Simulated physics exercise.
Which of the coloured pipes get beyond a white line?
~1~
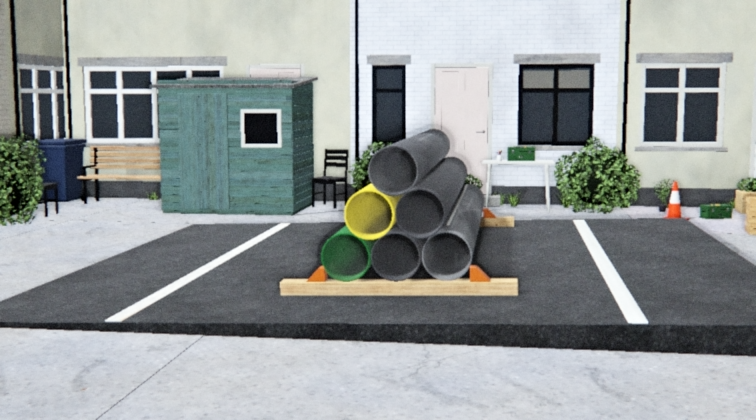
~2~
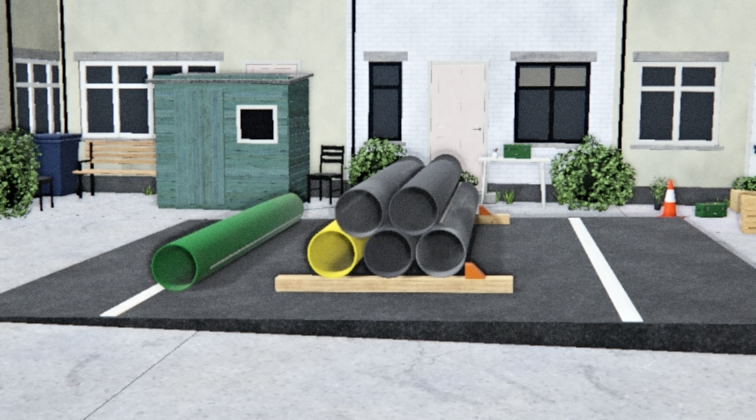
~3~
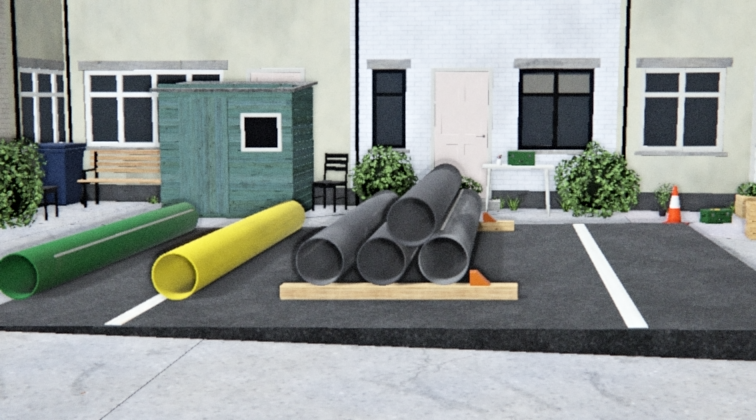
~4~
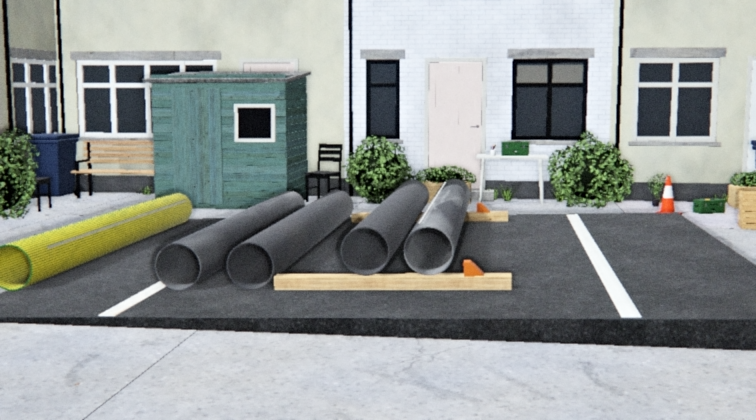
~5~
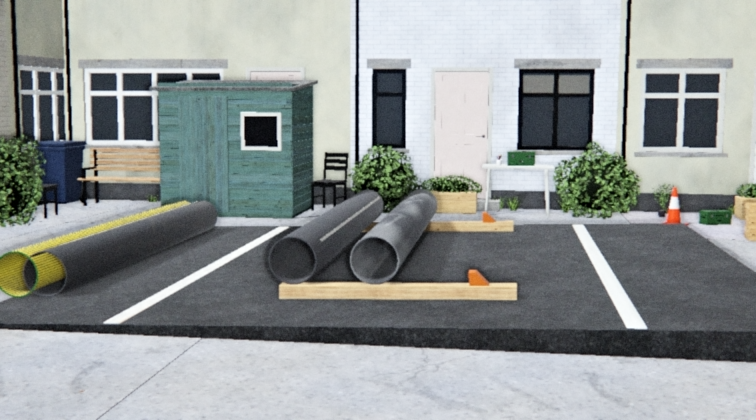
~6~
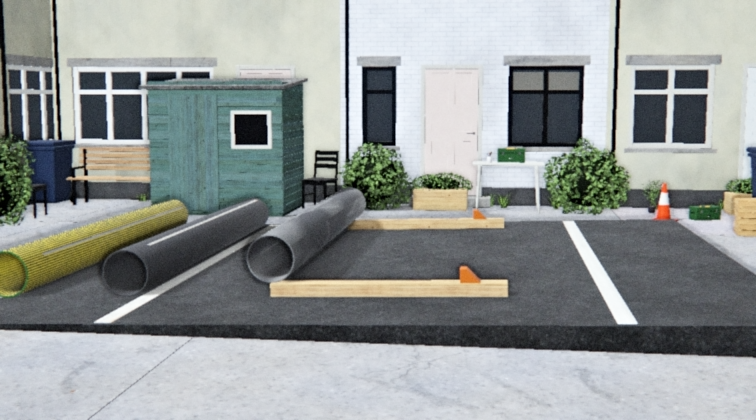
Both of them do. The green pipe rolls past the left line first, and the yellow one follows it over.
